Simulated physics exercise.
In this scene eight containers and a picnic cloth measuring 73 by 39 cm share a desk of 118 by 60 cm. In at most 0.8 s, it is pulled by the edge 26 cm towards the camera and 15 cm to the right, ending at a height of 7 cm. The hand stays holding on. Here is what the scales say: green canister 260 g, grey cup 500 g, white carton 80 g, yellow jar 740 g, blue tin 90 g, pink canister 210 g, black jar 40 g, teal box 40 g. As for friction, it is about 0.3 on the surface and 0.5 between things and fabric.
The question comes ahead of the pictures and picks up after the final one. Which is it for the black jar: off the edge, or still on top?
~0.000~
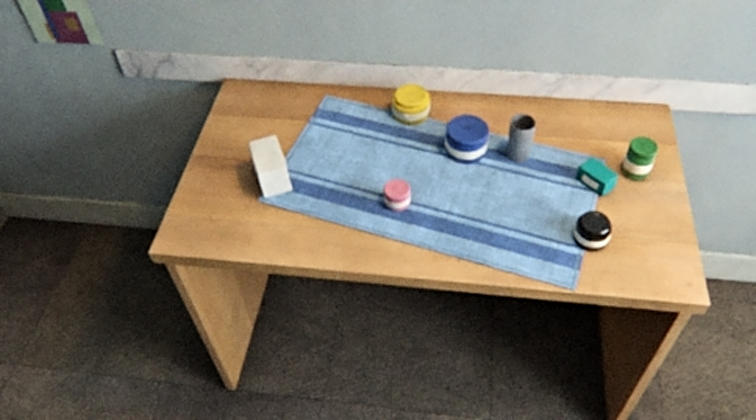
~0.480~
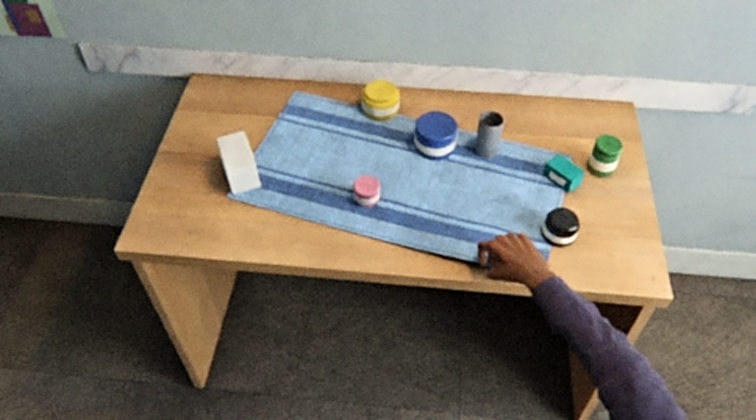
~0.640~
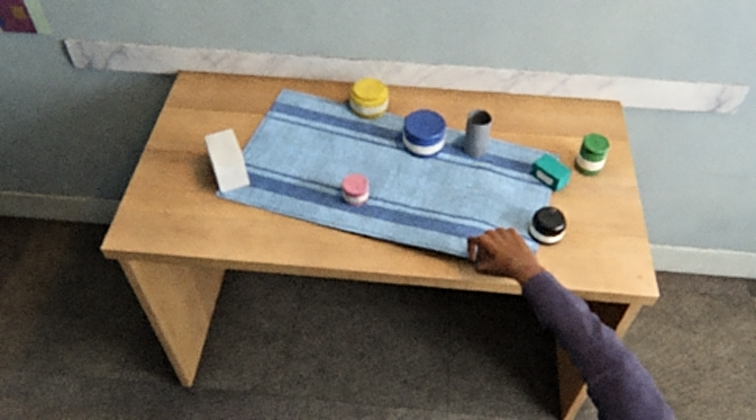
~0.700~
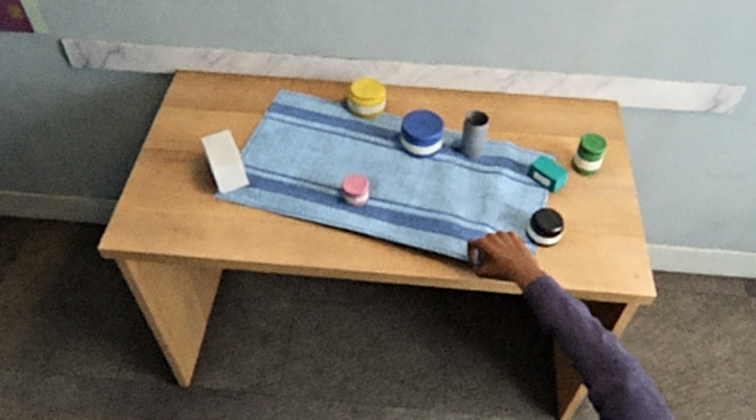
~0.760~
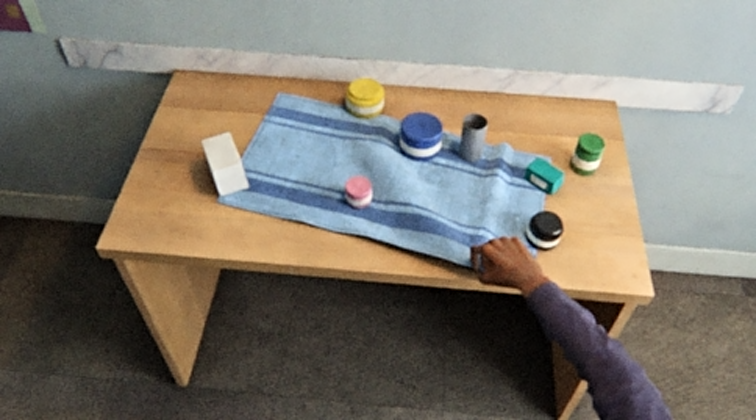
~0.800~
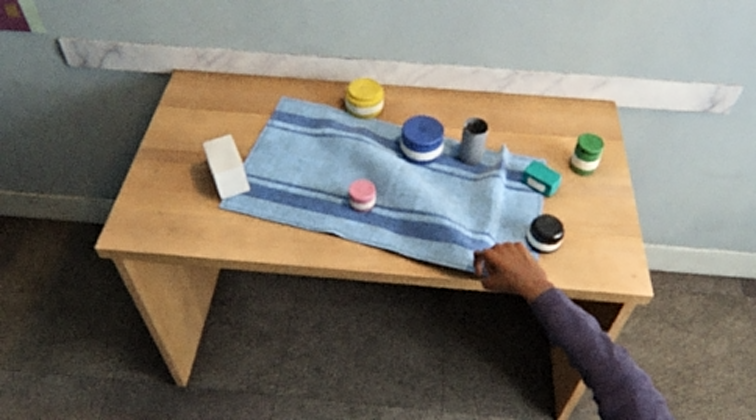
It is going to leave its support.
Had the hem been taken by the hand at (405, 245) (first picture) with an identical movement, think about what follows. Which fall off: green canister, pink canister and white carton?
Log - green canister: Still on top; pink canister: Off the top; white carton: Off the top.
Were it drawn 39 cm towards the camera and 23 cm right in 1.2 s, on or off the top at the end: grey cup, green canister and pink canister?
Outcome: Grey cup leaves the top; green canister is still there; pink canister leaves the top.
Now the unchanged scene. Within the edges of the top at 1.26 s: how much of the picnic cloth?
Some 60 in a hundred.
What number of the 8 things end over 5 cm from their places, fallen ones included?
6.
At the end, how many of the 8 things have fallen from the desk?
Counted result: 3.
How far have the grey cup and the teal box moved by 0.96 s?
Shift - grey cup 8 cm, teal box 8 cm.
By 1.0 s, 90 % of the picnic cloth is still over the top; black jar 7 cm off its start, pink canister 12 cm off its start, blue tin 10 cm off its start.
By 1.1 s, 80 % of the picnic cloth is still over the top; black jar 14 cm off its start, pink canister 21 cm off its start, blue tin 18 cm off its start.
By 1.3 s, 60 % of the picnic cloth is still over the top; black jar 21 cm off its start at (571, 316), pink canister 29 cm off its start at (420, 282), blue tin 26 cm off its start at (460, 204).
By 1.4 s, 40 % of the picnic cloth is still over the top; black jar over the edge, pink canister over the edge, blue tin 32 cm off its start.
By 3.0 s, 30 % of the picnic cloth is still over the top; black jar over the edge, pink canister over the edge, white carton over the edge, blue tin 35 cm off its start at (475, 235).
